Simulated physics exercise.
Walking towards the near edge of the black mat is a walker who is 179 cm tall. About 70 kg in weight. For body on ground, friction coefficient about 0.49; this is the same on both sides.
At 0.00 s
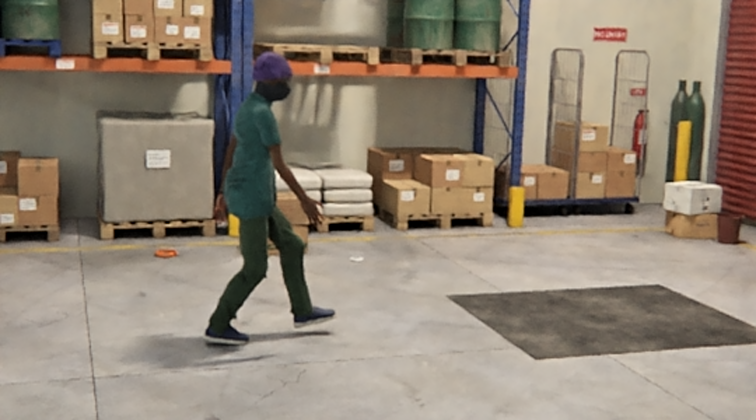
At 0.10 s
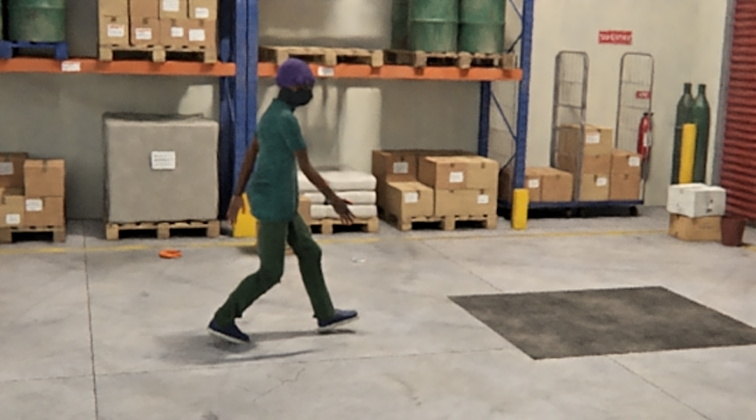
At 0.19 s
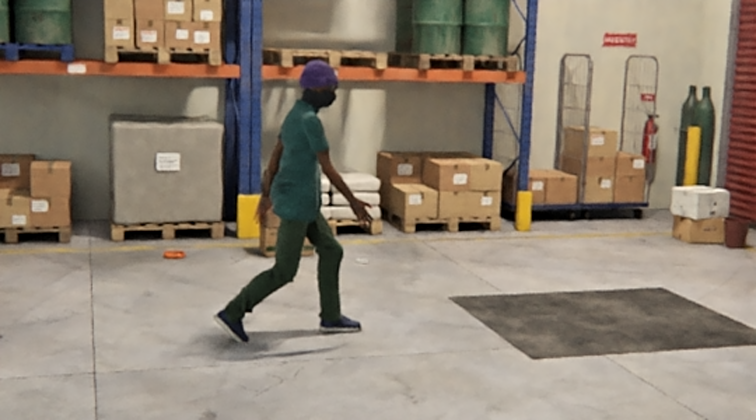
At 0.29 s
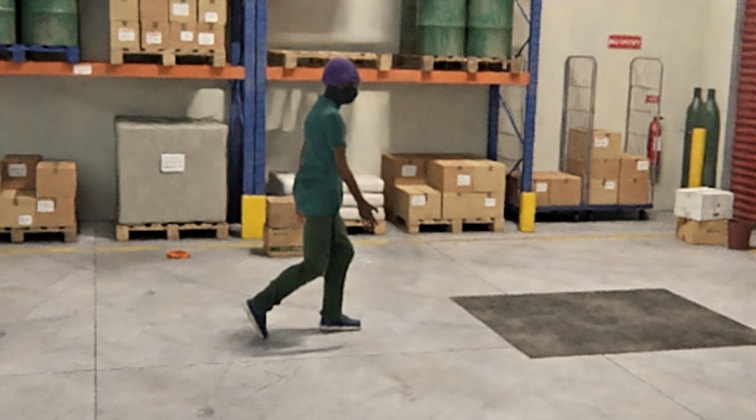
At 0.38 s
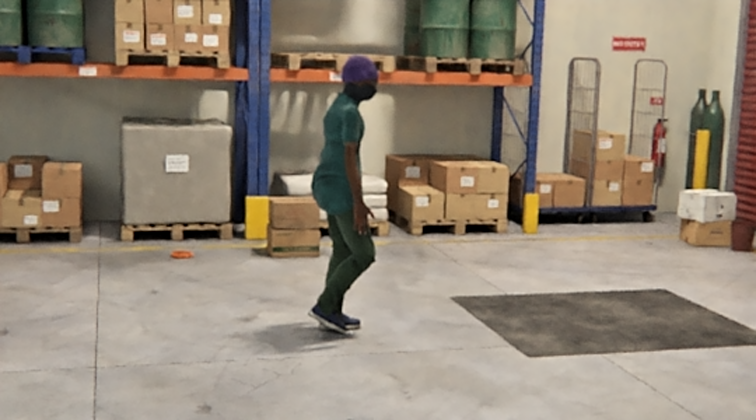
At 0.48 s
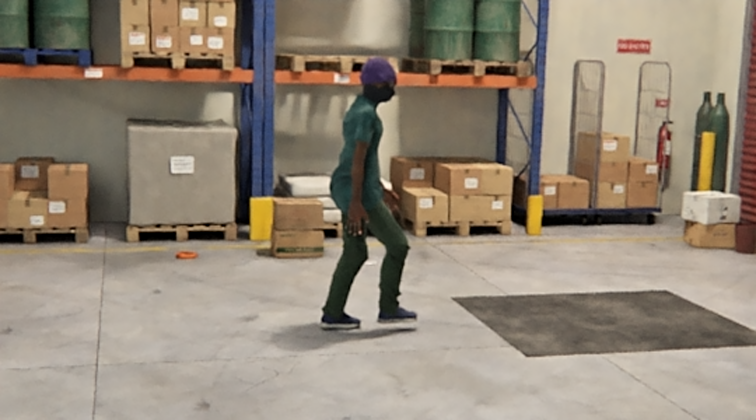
Person in a purple head covering and green clothes walking rightward across a warehouse floor, arms swinging, past shelves of boxes.
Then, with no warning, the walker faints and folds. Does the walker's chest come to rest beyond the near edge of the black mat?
Looks like it ends up after the line.
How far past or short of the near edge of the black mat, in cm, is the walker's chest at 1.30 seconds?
About 25 cm past it.
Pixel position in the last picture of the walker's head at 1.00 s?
Head position: Roughly (490, 212) in the last view.
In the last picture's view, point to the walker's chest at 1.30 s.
Around (543, 316).
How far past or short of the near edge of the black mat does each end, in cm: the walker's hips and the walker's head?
Walker's hips short by 0 cm, walker's head past by 60 cm.
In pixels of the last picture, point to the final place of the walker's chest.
Somewhere close to (554, 316).
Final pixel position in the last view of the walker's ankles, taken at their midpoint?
Estimate: About (491, 311).
After 0.75 s the walker's chest is 54 cm short of the near edge of the black mat, near (413, 190) in the last picture's view.
After 1.00 s the walker's chest is 16 cm short of the near edge of the black mat, near (476, 240) in the last picture's view.
After 1.30 s the walker's chest is 23 cm past the near edge of the black mat, near (543, 316) in the last picture's view; the walker's hips 9 cm short of the near edge of the black mat.
When all is still (2.8 s), walker's head crosses the near edge of the black mat; walker's chest crosses the near edge of the black mat.
